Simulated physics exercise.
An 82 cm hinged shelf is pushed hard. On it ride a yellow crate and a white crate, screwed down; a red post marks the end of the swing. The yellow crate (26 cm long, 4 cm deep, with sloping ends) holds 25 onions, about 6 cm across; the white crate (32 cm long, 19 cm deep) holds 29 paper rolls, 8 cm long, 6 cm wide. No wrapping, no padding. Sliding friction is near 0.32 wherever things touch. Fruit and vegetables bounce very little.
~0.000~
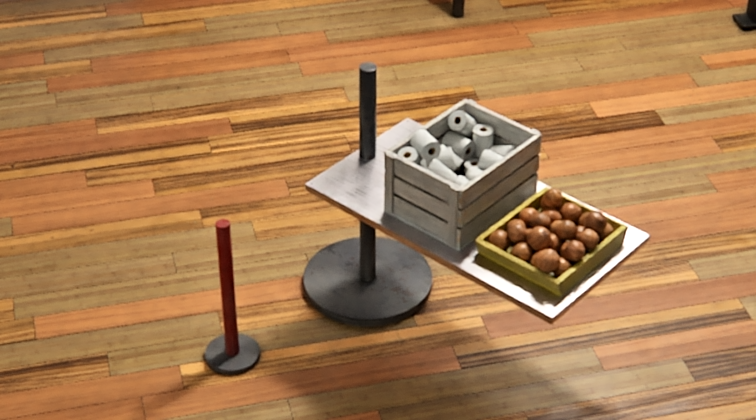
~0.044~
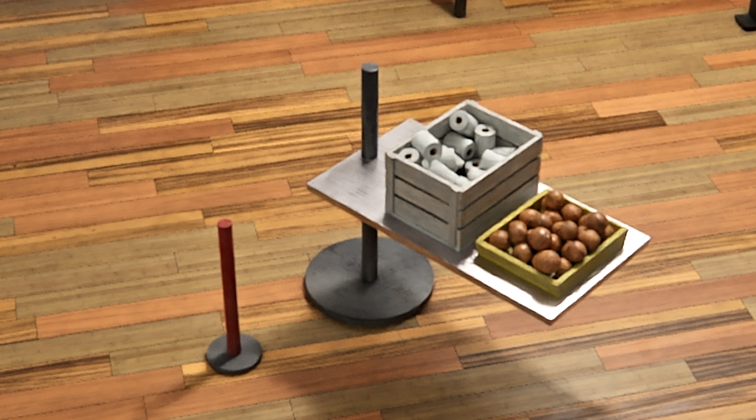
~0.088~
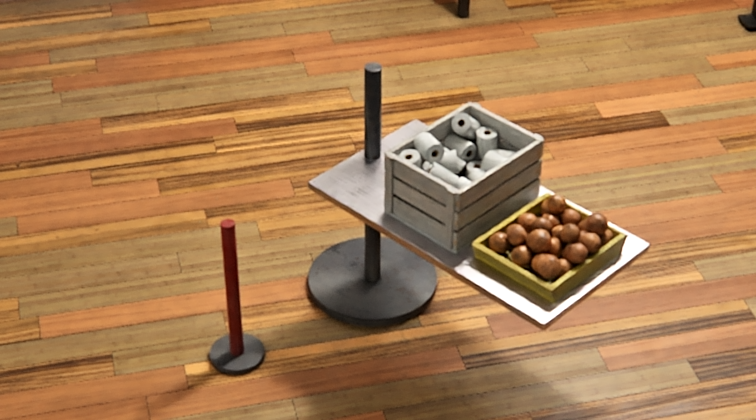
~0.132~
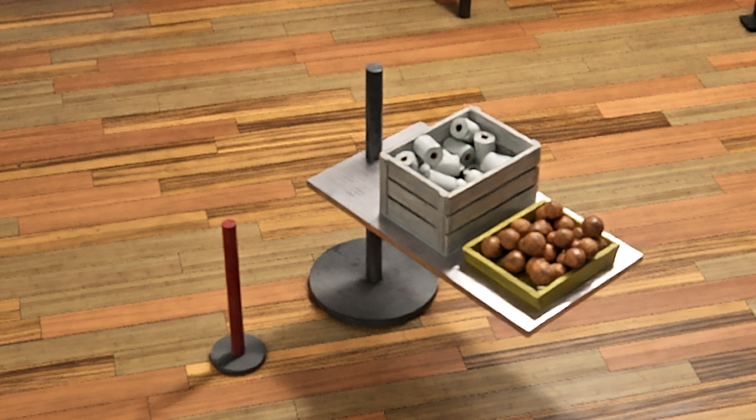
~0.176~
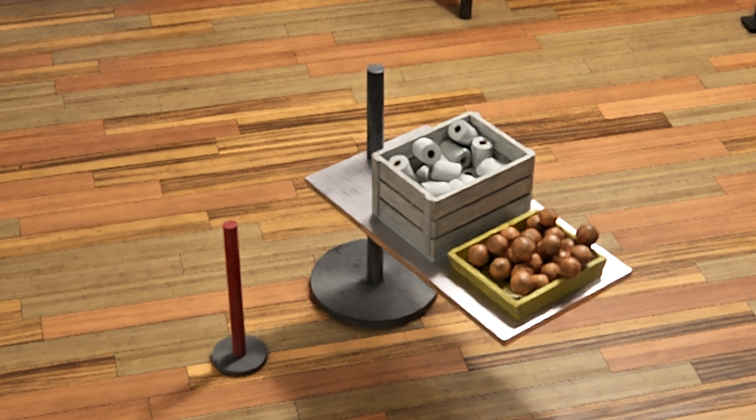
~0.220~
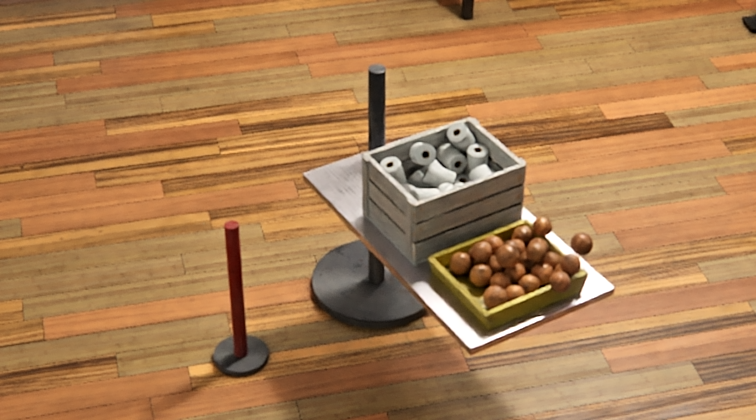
Shelf on a dark post swinging toward the viewer, carrying crates of paper rolls and onions, with onions shifting over the yellow crate's rim.
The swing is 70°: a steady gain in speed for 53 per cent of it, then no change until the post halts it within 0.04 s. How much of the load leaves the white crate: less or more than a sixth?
Out of the white crate go less than a sixth of the paper rolls.
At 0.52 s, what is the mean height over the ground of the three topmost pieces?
About 66 cm.
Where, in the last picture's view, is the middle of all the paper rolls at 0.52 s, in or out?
Around (321, 198).
After 0.44 s, end of the swing.
After 0.52 s, yellow crate 19 in, 6 out and white crate 29 in, 0 out.
After 0.64 s, yellow crate 16 in, 9 out and white crate 29 in, 0 out.
After 0.86 s, yellow crate 15 in, 10 out and white crate 29 in, 0 out.
When it is over (at 1.30 s), yellow crate 15 in, 10 out and white crate 29 in, 0 out. Asked share, 0 of 29, 0 per cent.
